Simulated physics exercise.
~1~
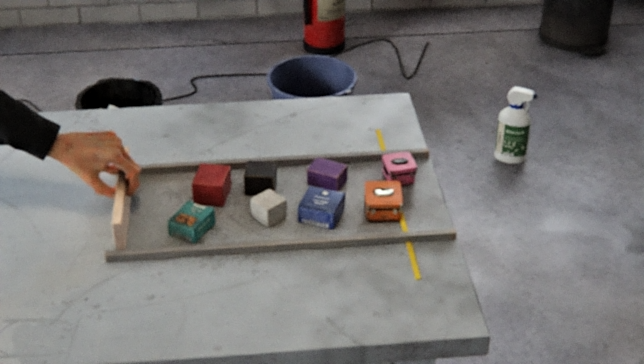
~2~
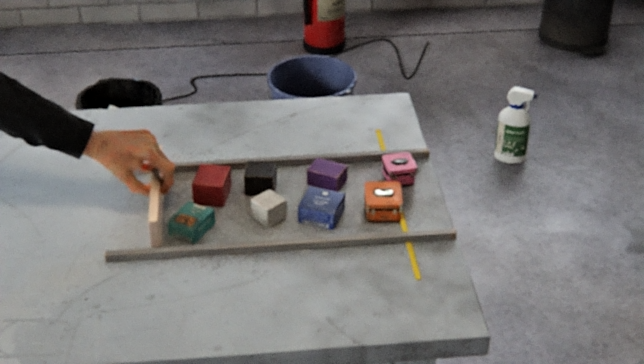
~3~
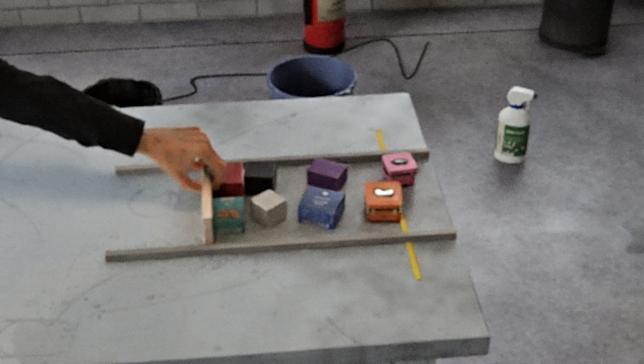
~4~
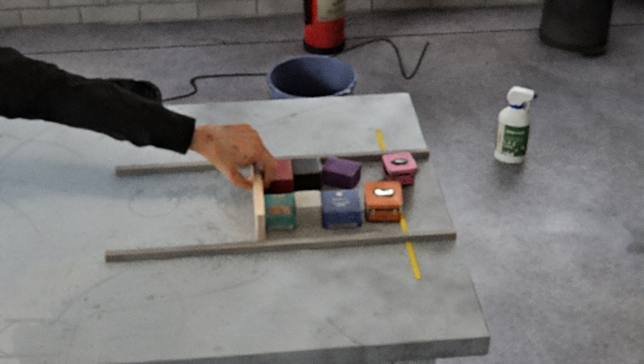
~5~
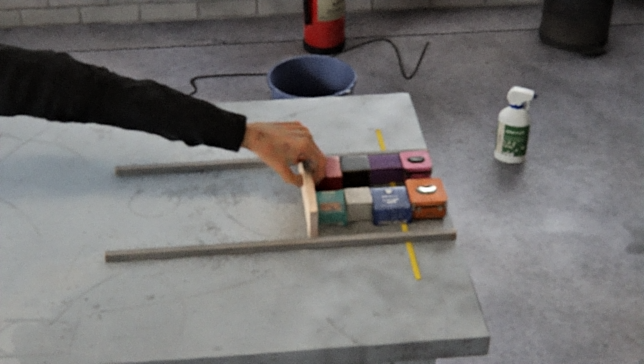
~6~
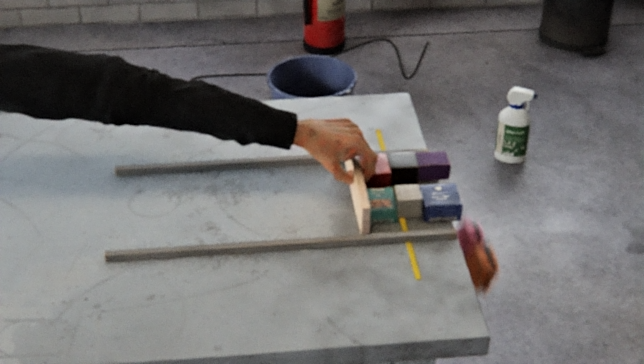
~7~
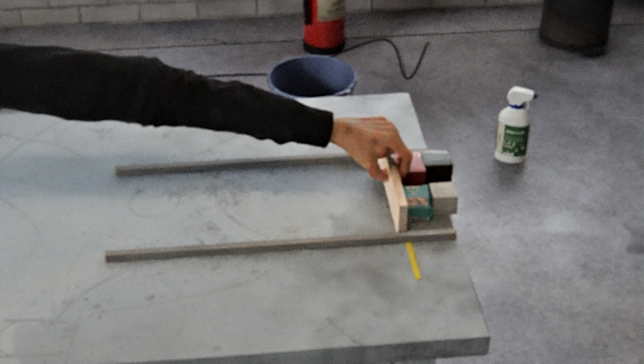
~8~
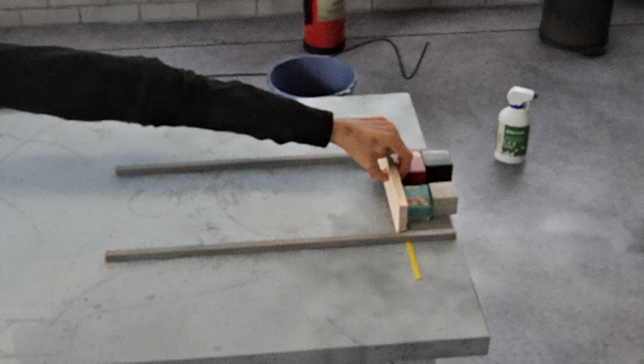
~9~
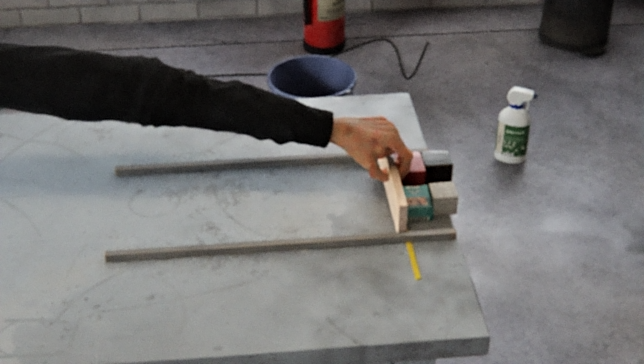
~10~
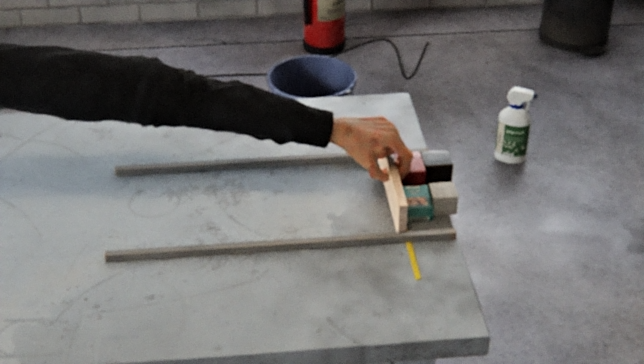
A hand slid an upright wooden board to the right between two rails, bunching eight small blocks and cases together and pushing the orange, pink, purple and blue ones off the table's end, then stopped with four still in front of the board.
